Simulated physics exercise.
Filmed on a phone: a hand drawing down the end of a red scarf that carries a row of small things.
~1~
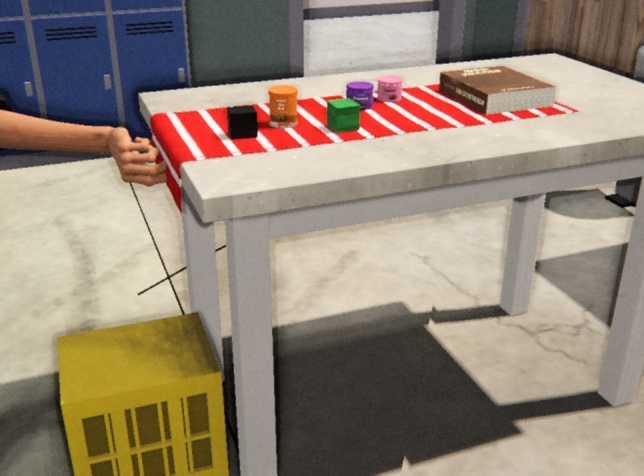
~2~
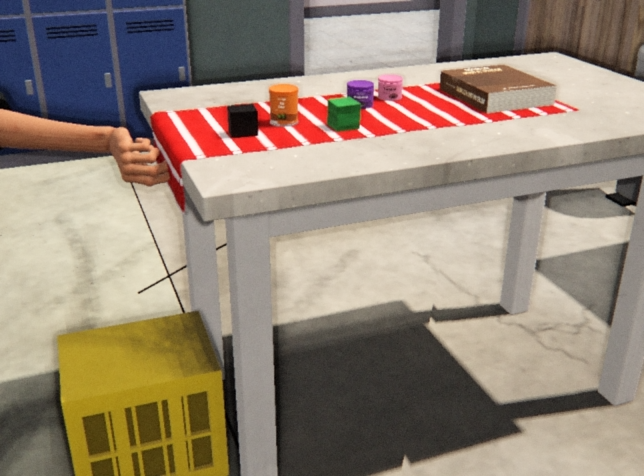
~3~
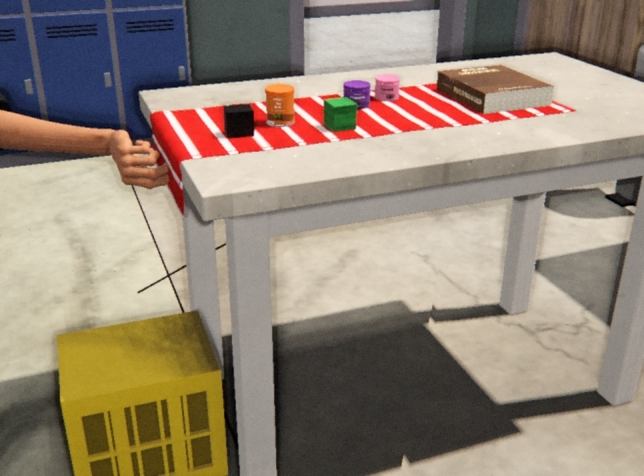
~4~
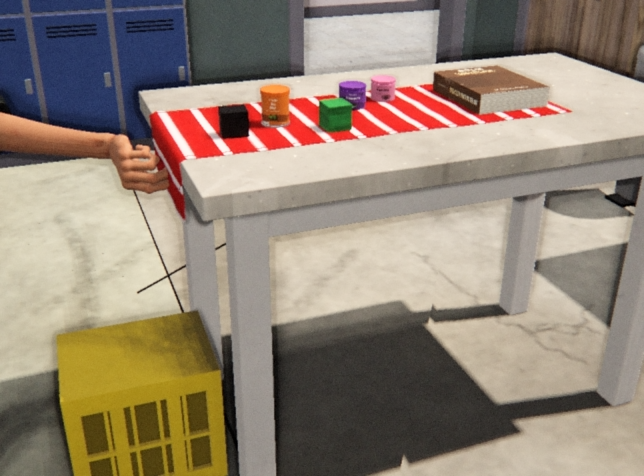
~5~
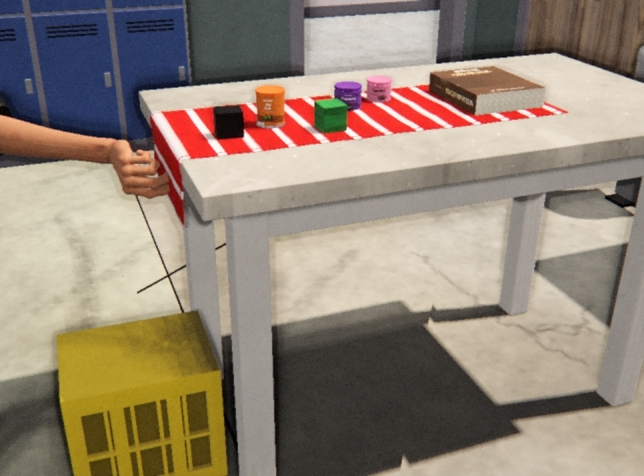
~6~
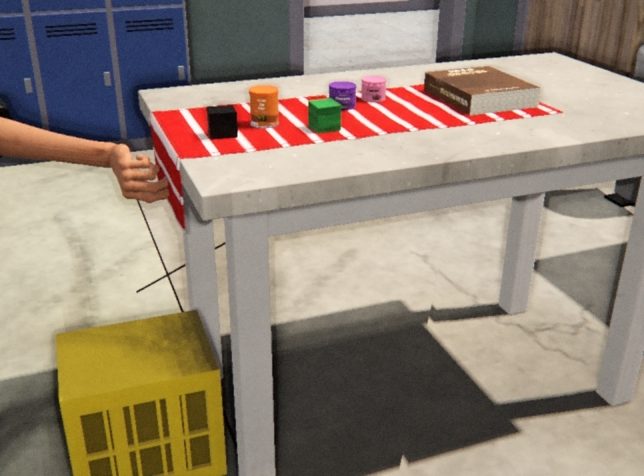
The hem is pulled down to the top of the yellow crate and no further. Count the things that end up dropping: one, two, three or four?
Three items leave the top.
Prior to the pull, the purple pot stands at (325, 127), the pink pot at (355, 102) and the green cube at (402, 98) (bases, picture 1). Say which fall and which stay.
Purple pot - leaves the top. Pink pot - stays aboard. Green cube - stays aboard.
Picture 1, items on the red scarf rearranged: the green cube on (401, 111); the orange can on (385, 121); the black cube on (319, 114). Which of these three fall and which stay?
Green cube: Still up. Orange can: Still up. Black cube: Gone off.
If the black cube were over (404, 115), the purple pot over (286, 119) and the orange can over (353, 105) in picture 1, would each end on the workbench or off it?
The black cube stays put; the purple pot ends up off; the orange can stays put.
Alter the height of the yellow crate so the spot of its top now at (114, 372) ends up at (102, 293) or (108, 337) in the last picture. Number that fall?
Then 1, then 2.
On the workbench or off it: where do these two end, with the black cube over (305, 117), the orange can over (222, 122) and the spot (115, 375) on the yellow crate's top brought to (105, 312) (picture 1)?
Observed: Black cube remains seated; orange can departs.
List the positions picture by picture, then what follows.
In the first picture, hem (184, 217); black cube (242, 109); orange can (283, 89); green cube (343, 103); purple pot (360, 85); pink pot (390, 79); top of the crate (115, 375).
In the second picture, hem (184, 216); black cube (242, 107).
In the third picture, hem (184, 219); orange can (280, 88).
In the fourth picture, hem (185, 224); green cube (335, 102); top of the crate (114, 373).
In the fifth picture, hem (184, 229); purple pot (348, 85).
In the sixth picture, hem (186, 234); black cube (221, 109); orange can (264, 89); green cube (325, 103); purple pot (342, 85); pink pot (374, 79).
Early on, hem near (174, 299); black cube and orange can gone.
Midway, hem on the crate; black cube, orange can and green cube gone.
Finally, hem on the crate; black cube, orange can and green cube gone. Over the edge go three.
